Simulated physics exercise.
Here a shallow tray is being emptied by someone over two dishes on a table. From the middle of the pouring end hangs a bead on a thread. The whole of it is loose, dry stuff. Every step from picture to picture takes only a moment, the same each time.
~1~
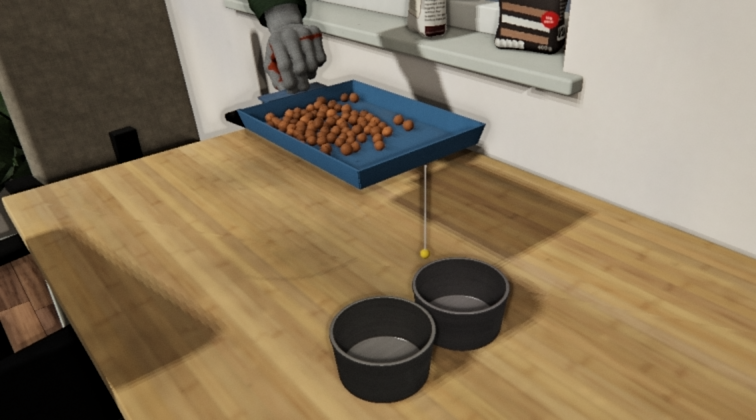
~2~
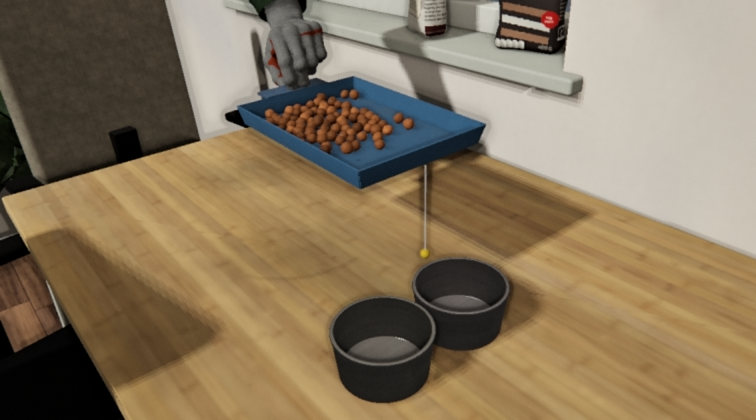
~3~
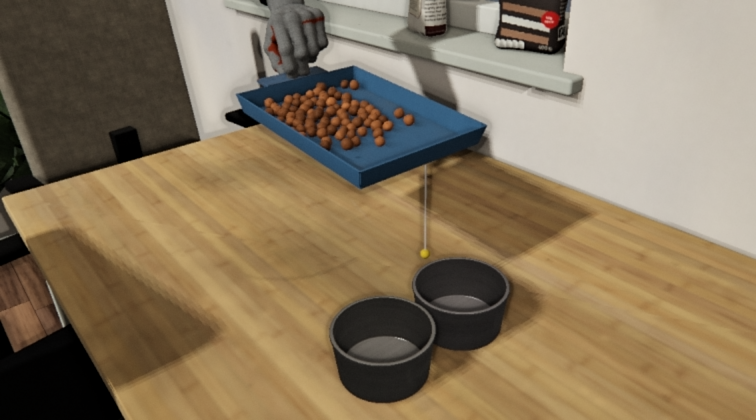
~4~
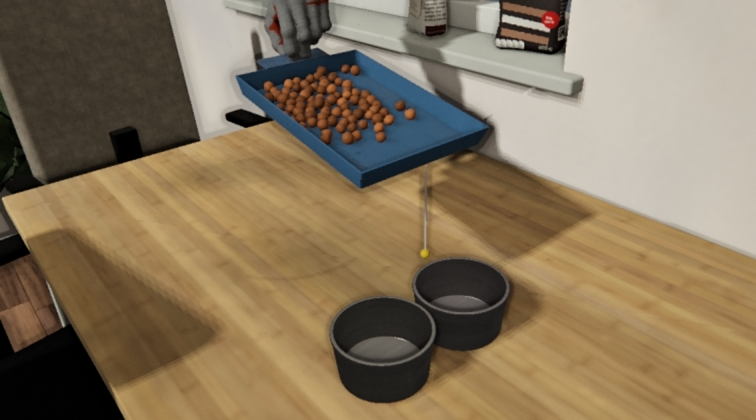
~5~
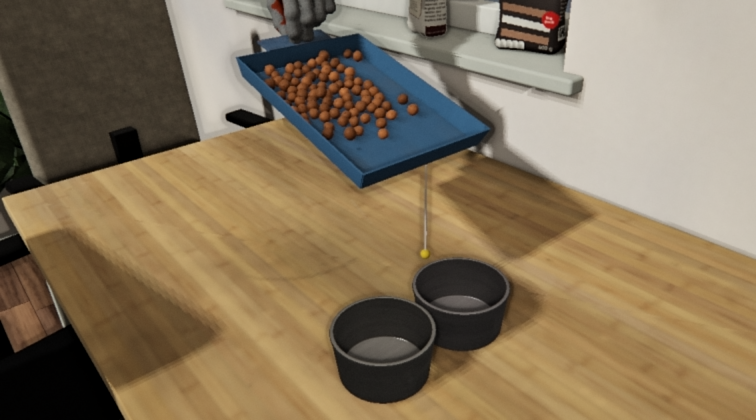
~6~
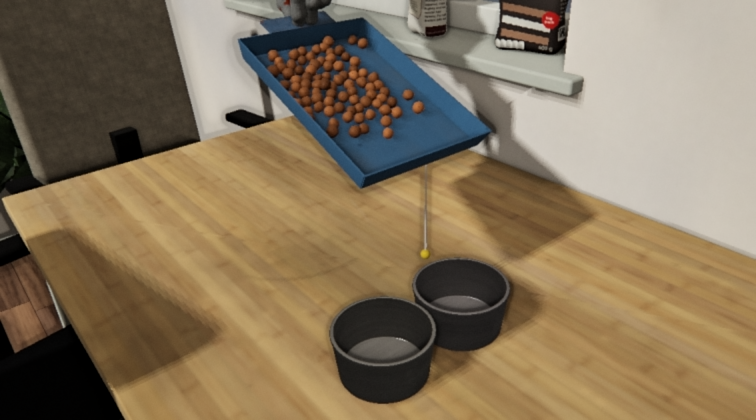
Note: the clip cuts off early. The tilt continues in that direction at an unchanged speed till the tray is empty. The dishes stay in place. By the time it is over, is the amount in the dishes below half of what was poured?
No - the caught share tops half.
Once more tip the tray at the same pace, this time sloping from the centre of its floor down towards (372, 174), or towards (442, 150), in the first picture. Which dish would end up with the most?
Taking them in order: Left side, followed by right side.
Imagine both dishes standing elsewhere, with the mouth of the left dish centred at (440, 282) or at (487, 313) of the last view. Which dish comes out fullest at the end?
The first try: The left-side dish. The second: The left-side dish.
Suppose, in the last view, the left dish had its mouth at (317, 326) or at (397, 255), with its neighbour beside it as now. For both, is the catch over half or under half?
Place 1: Lower than half; place 2: Lower than half.
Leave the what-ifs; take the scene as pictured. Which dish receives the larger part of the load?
The one in question is the right-side one.
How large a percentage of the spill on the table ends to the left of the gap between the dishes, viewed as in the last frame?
Around 0 percent of the pieces.
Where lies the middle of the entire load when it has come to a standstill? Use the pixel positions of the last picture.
Roughly pixel (469, 319).
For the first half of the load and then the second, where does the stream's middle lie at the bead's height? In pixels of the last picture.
I'd say close to (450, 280) at first and close to (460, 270) later on.
Soon after the last picture, tray tipped steeply; nearly all on the tray; a small part in the air.
A little later, tray tipped past a quarter turn; about half on the tray; a stray few in the left dish; a small part in the right dish; a small part outside both; about a quarter in the air.
Later still, tray tipped past a quarter turn; a small part in the left dish; about half in the right dish; about a third outside both.
At rest, tray tipped past a quarter turn; a small part in the left dish; about half in the right dish; about a third outside both.
